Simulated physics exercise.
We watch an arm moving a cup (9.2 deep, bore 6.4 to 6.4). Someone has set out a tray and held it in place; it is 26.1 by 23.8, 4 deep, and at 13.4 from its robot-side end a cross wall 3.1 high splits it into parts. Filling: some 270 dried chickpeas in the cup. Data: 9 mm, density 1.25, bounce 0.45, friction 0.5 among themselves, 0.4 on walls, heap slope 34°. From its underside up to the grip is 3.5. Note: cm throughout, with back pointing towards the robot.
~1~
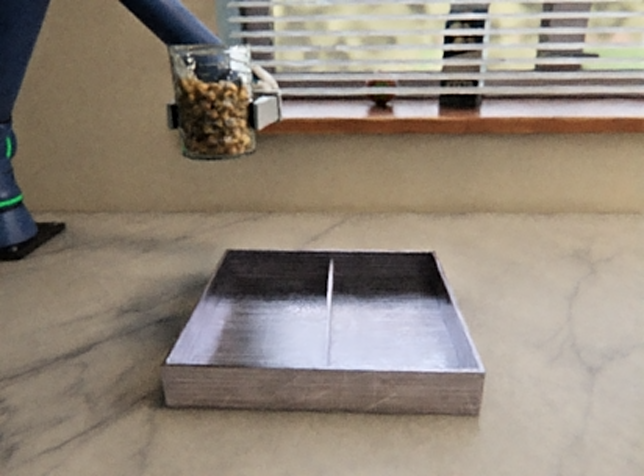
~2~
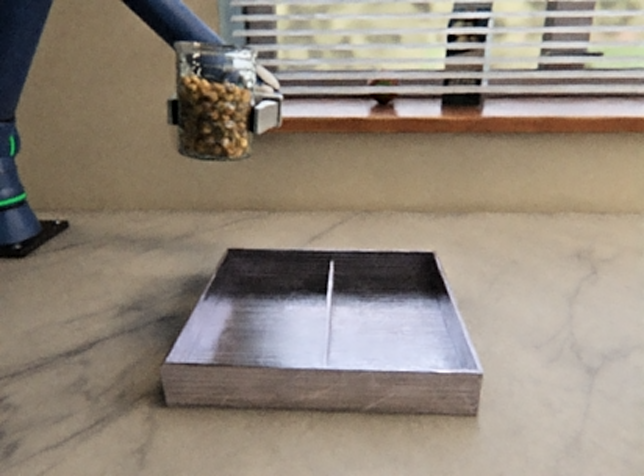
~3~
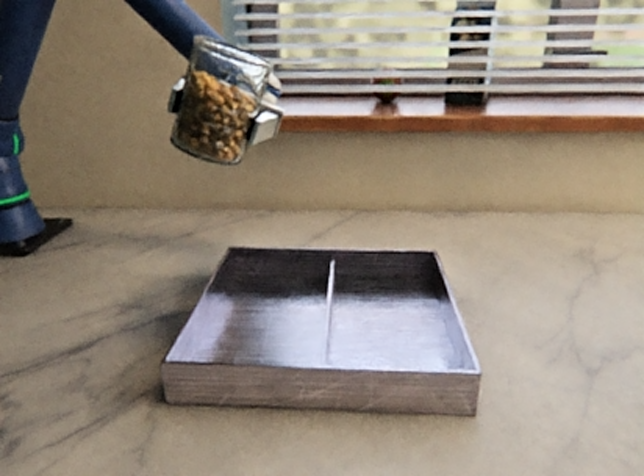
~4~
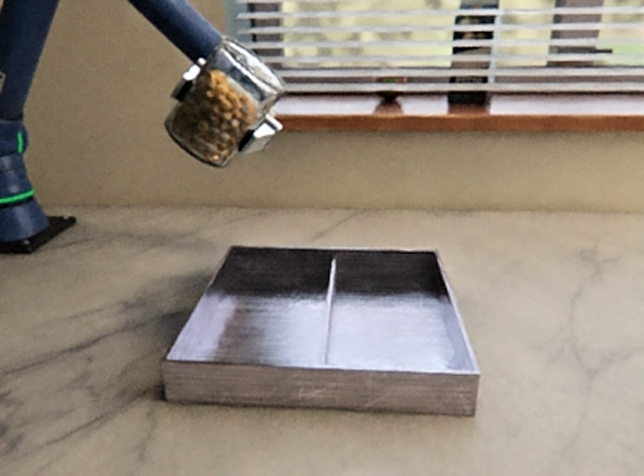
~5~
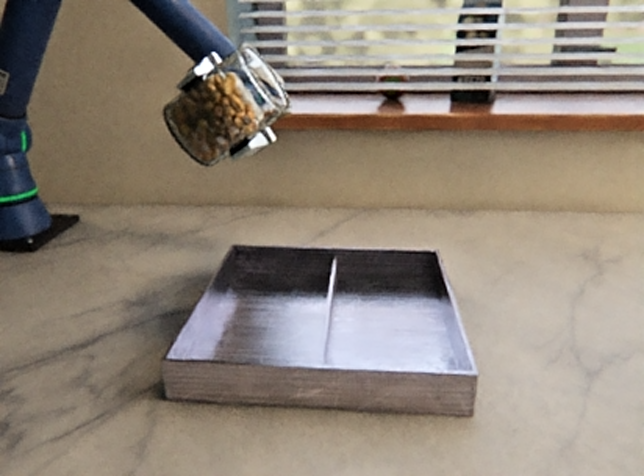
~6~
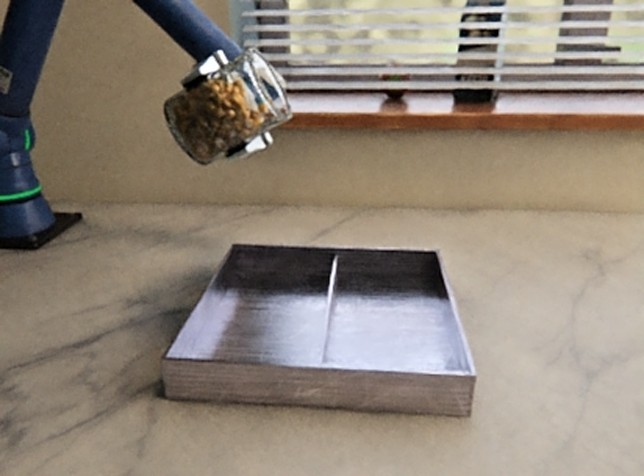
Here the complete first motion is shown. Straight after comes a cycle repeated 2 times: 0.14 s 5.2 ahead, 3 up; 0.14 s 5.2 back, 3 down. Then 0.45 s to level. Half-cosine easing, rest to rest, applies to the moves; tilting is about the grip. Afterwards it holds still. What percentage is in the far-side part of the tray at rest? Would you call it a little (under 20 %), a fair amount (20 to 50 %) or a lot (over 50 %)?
I would call it a fair amount, 20 to 50 %.
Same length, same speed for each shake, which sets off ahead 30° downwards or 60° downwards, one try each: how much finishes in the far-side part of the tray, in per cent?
Estimates, in order: 5 % then 0 %.
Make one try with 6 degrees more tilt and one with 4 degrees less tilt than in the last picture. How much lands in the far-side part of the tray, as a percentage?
Estimates: 45 % then 25 %.
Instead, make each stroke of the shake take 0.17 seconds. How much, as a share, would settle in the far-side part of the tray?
The share would be near 15 %.
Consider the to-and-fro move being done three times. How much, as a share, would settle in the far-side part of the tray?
I'd expect close to 35 per cent then.
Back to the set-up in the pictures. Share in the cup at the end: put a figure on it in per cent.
Roughly 50 percent.
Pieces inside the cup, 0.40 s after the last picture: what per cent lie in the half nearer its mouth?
Around 30 percent.
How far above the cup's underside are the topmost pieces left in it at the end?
Top of the fill: Near 5.0 cm.
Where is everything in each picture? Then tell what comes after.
In the first frame, cup middle at (215, 103), level; upper third of the load around (214, 96), from x 185 to 245, top at y 80; 268 in the cup.
In the second frame, cup middle at (216, 103), tilted 6° forward; upper third of the load around (213, 96), from x 185 to 245, top at y 80.
In the third frame, cup middle at (220, 104), tilted 21° forward; upper third of the load around (214, 97), from x 180 to 250, top at y 75.
In the fourth frame, cup middle at (224, 106), tilted 41° forward; upper third of the load around (215, 98), from x 180 to 255, top at y 75.
In the fifth frame, cup middle at (227, 109), tilted 56° forward; upper third of the load around (216, 98), from x 175 to 255, top at y 75.
In the sixth frame, cup middle at (228, 110), tilted 62° forward; upper third of the load around (217, 99), from x 180 to 265, top at y 80; 268 in the cup.
Then, 0.40 s later, tilted 62° forward, highest piece 27 above the table; 187 in the cup, 58 in the far-side part, 16 in the robot-side part, 1 on the table or floor, 6 in flight or on a rim.
Then, 0.81 s later, tilted 26° forward, highest piece 26 above the table; 140 in the cup, 82 in the far-side part, 39 in the robot-side part, 7 on the table or floor.
Then, 1.21 s later, level, highest piece 25 above the table; 140 in the cup, 83 in the far-side part, 38 in the robot-side part, 7 on the table or floor.
Then, 2.26 s later, level, highest piece 25 above the table; 140 in the cup, 83 in the far-side part, 38 in the robot-side part, 7 on the table or floor.
At rest, 140 in the cup, 83 in the far-side part, 38 in the robot-side part, 7 on the table or floor. That is 31 % in the far-side part of the tray.
